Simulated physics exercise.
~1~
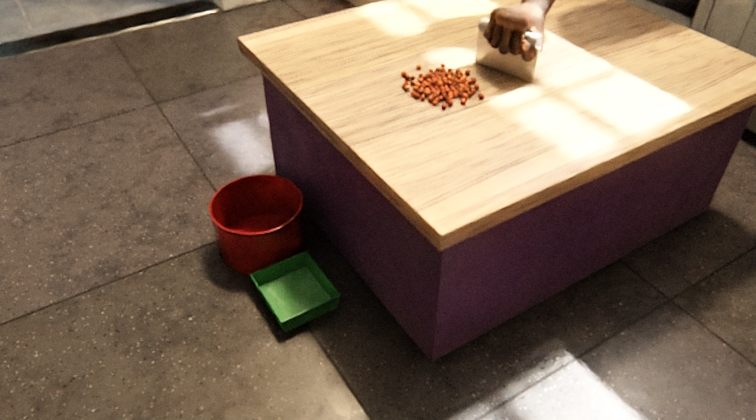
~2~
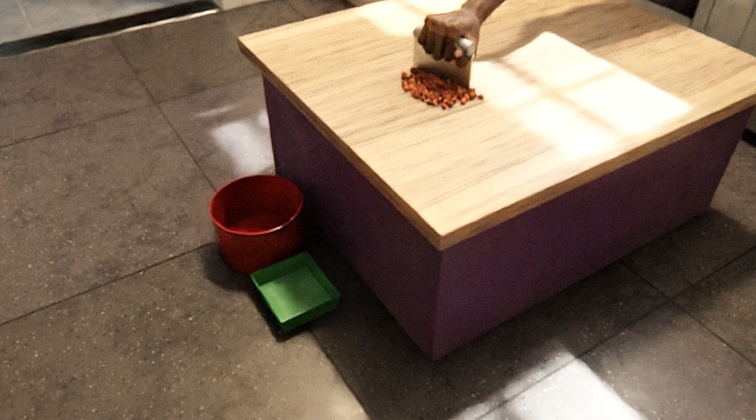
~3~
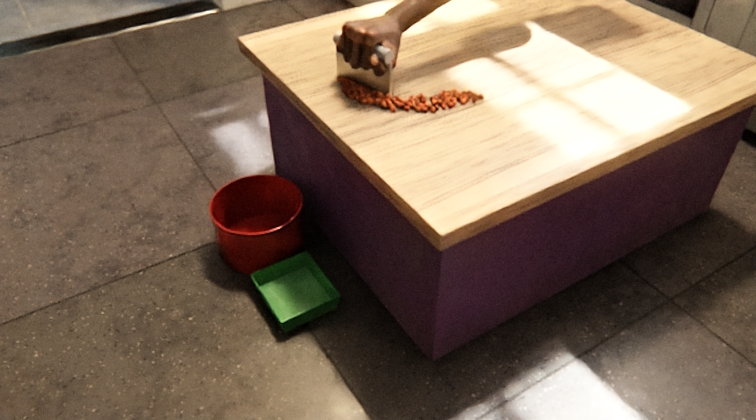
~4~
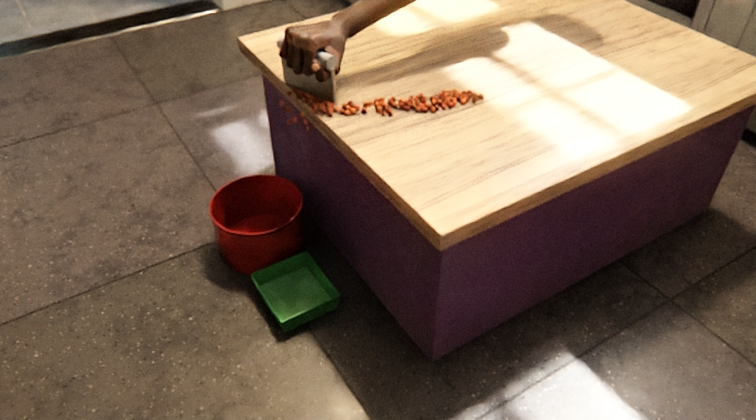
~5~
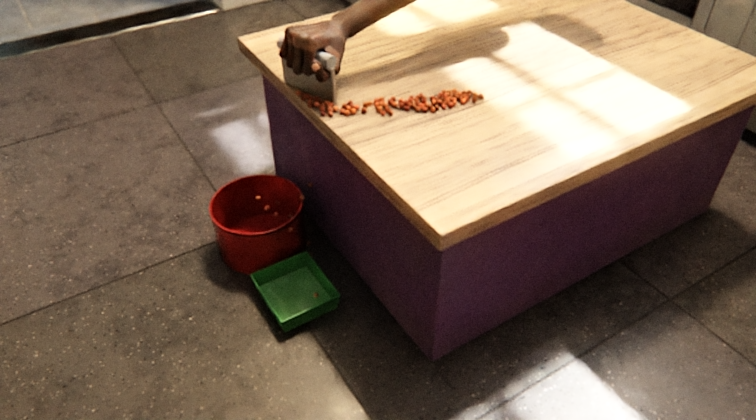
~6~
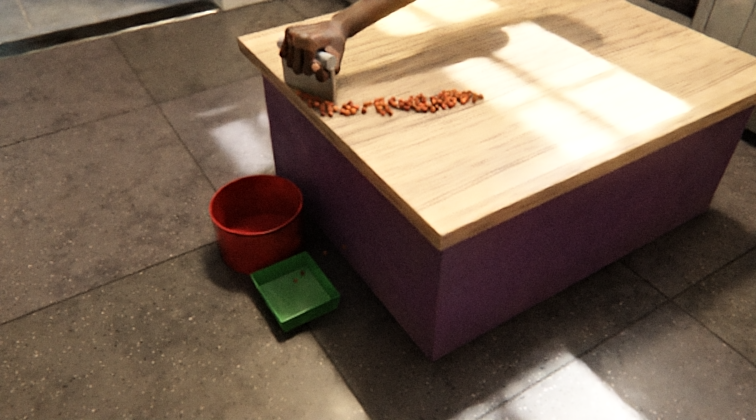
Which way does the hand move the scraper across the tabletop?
The hand moves the scraper to the left, through the pellets and up to the edge of the tabletop.
